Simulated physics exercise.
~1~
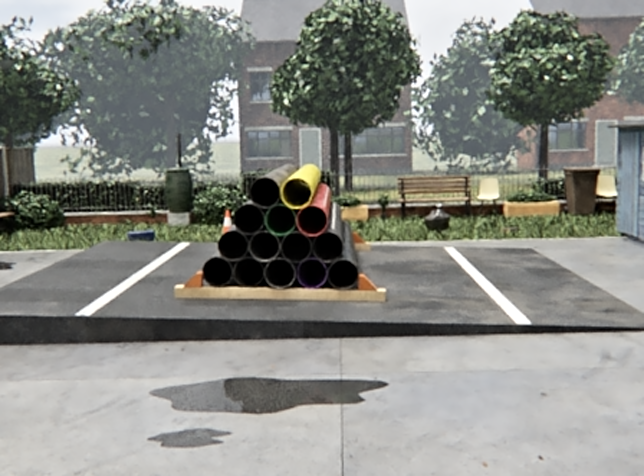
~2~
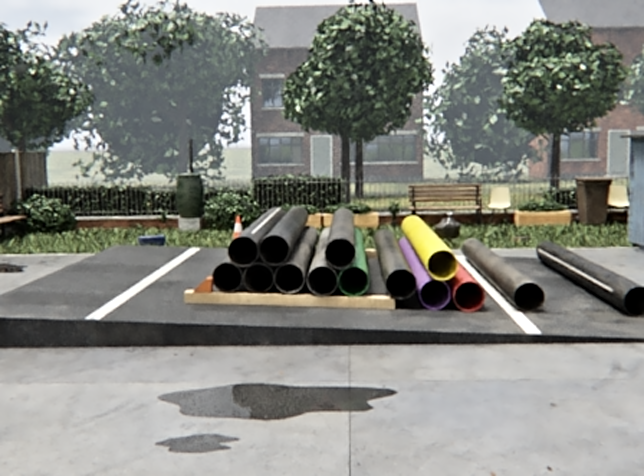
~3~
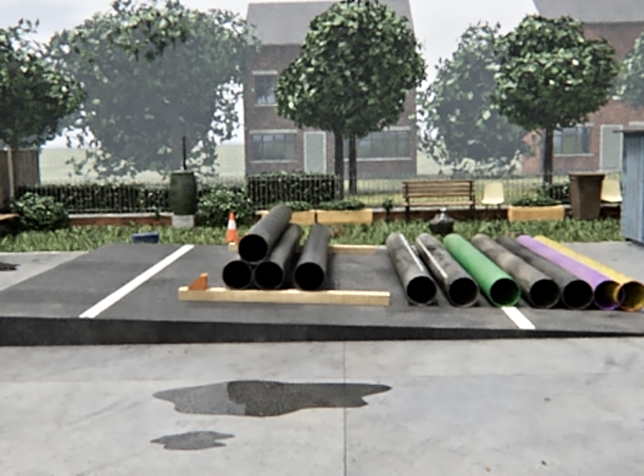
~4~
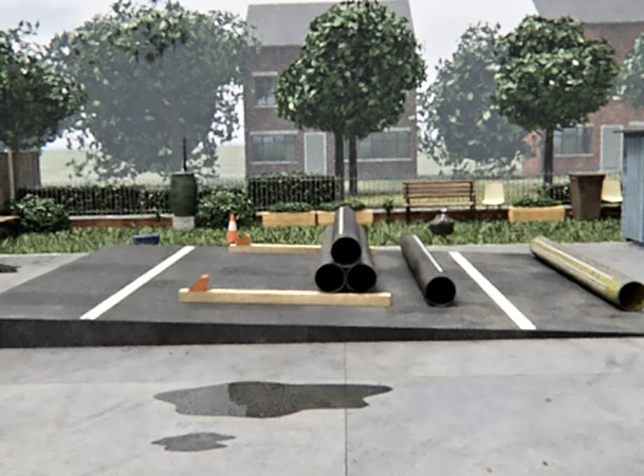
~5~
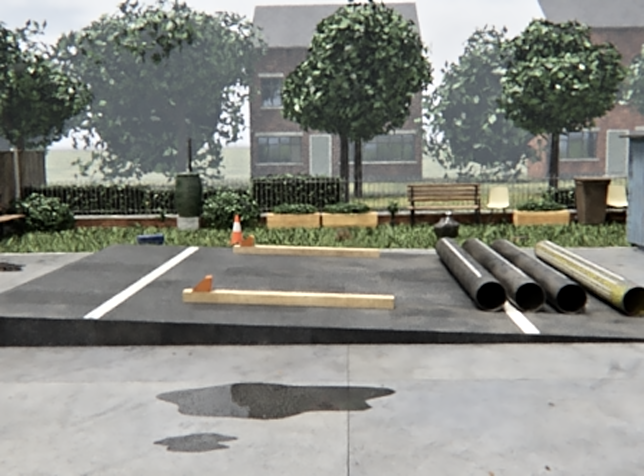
A pyramid of mostly black pipes, with one yellow, one red, one purple and one green, collapsed to the right and rolled off its wooden bearers across the white line, until the bearers were empty and only a few pipes remained in view.
